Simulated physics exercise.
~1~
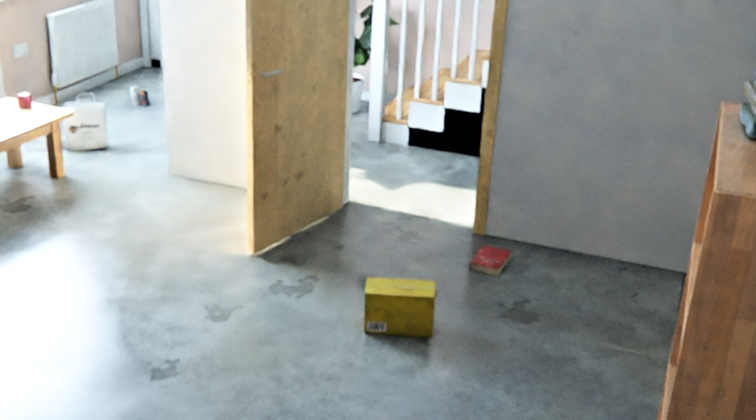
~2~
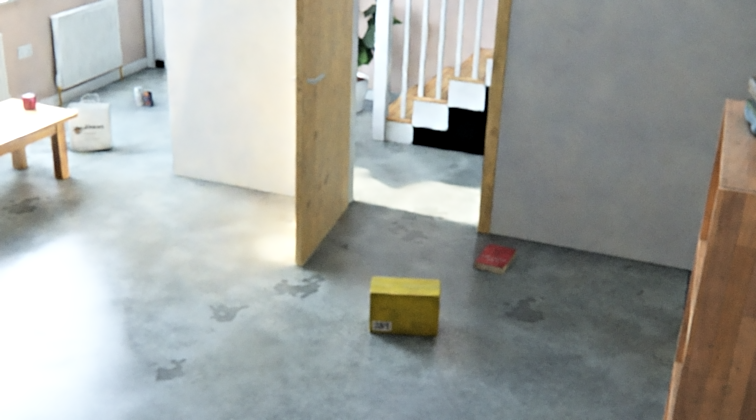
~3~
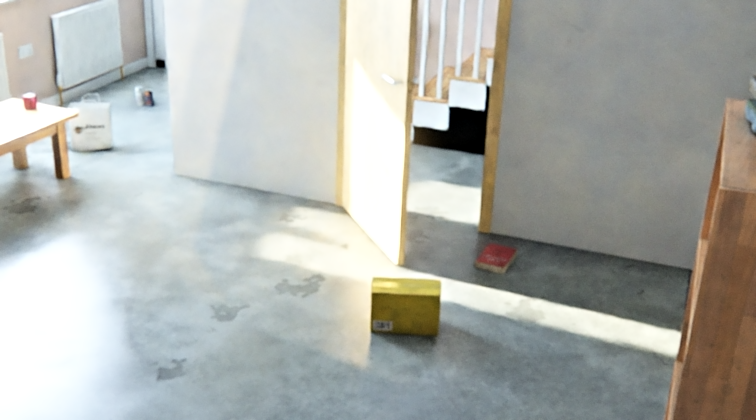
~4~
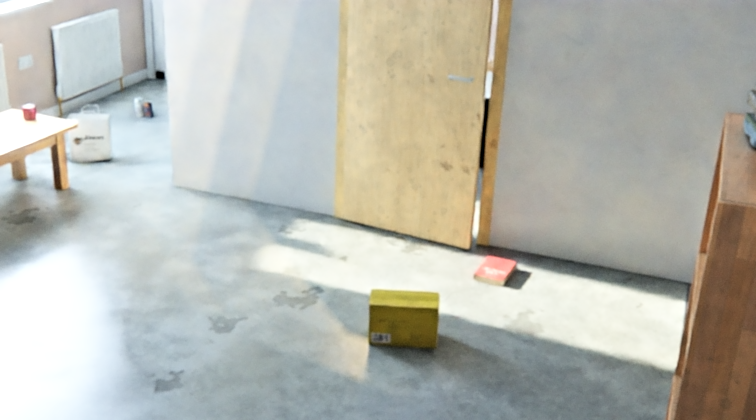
A wooden door that stood wide open swung steadily around until it was closed or very nearly so, hiding most of the staircase behind it, while the yellow box and the red book on the grey floor stayed where they were.
